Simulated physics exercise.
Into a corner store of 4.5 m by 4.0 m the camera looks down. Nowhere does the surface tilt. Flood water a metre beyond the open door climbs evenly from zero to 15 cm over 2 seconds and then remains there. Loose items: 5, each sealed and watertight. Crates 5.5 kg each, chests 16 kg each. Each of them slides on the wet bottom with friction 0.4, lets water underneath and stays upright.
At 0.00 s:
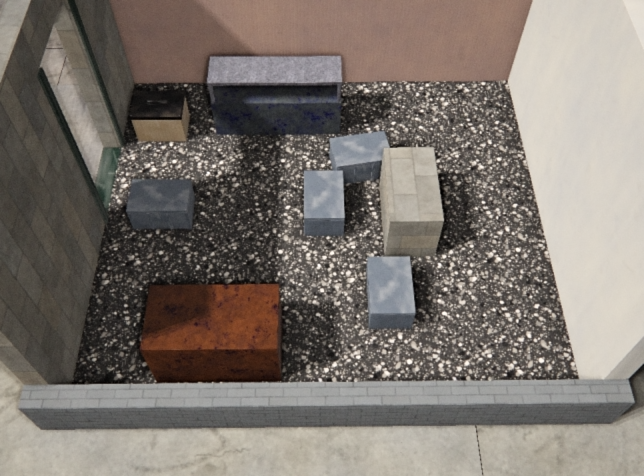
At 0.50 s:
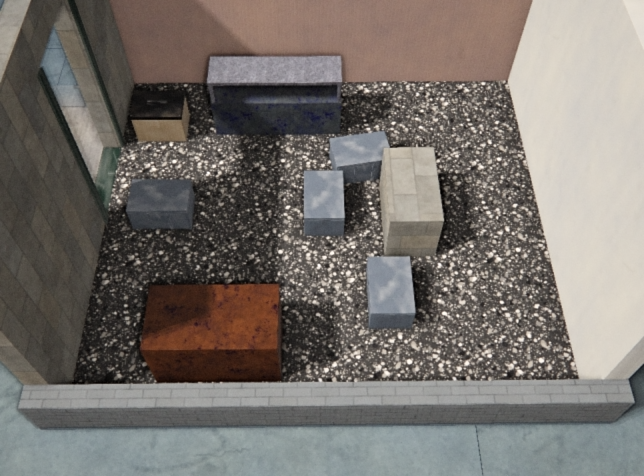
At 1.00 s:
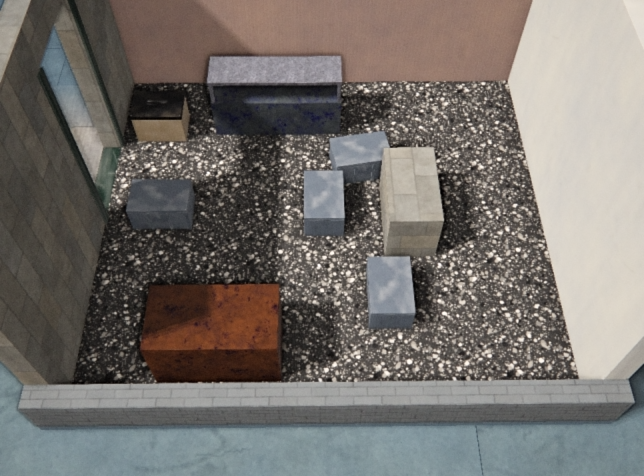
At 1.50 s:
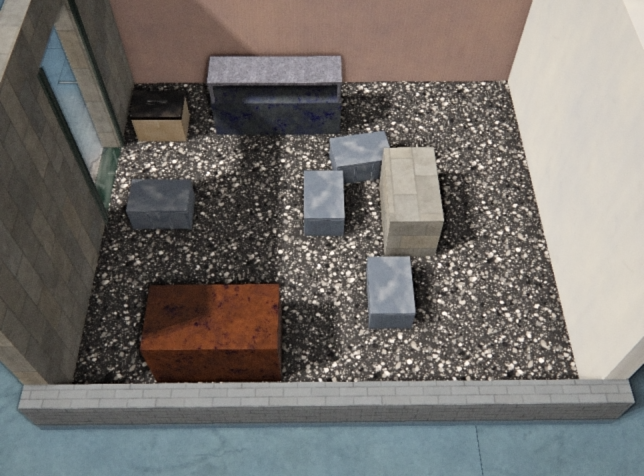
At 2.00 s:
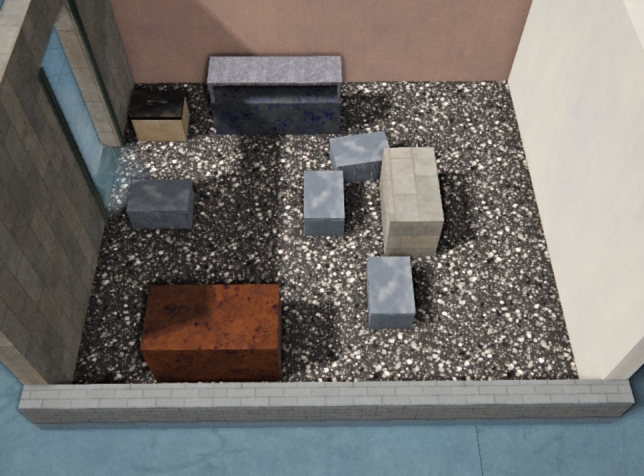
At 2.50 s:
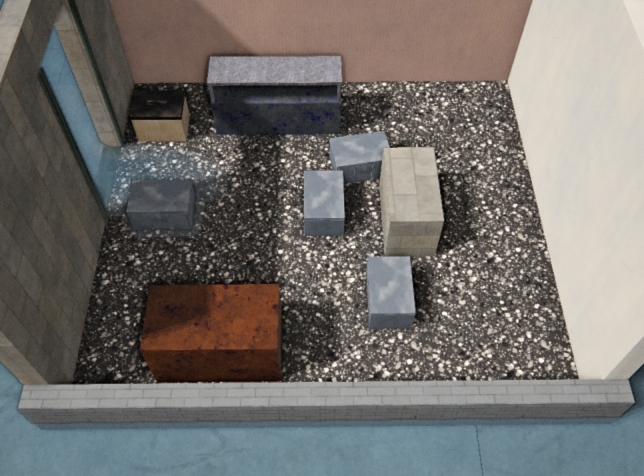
Bluish water spread over the pale ground outside a walled room of still blocks and boxes, then a little came through the opening on the left onto the speckled floor, reaching a grey block.
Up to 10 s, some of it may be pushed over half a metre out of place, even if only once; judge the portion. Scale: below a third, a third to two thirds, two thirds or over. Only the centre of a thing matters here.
On that scale, two thirds or over.
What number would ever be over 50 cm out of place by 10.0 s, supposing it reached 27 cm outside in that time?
I count 4 of them in that case.
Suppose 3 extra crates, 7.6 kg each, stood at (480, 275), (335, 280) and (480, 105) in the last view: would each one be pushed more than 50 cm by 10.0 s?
First stays within it, second exceeds it, third stays within it.
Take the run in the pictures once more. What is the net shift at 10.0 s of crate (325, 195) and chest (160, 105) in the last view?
In that order: 200 cm, 0 cm.
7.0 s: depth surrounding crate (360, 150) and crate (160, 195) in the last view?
I'd put it at 4 cm and 1 cm respectively.
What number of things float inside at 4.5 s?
Count: 1.
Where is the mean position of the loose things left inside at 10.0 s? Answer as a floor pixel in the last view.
The centre is close to (369, 268).
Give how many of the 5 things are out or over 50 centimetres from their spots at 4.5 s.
1.
After 3.5 s 1 of 5 are over 50 cm from their spots; 0 afloat.
After 4.5 s 1 of 5 are over 50 cm from their spots; 1 afloat.
After 7.0 s 4 of 5 are over 50 cm from their spots; 2 afloat.
After 10.0 s 4 of 5 are over 50 cm from their spots, and 4 have been at some point; 3 afloat.
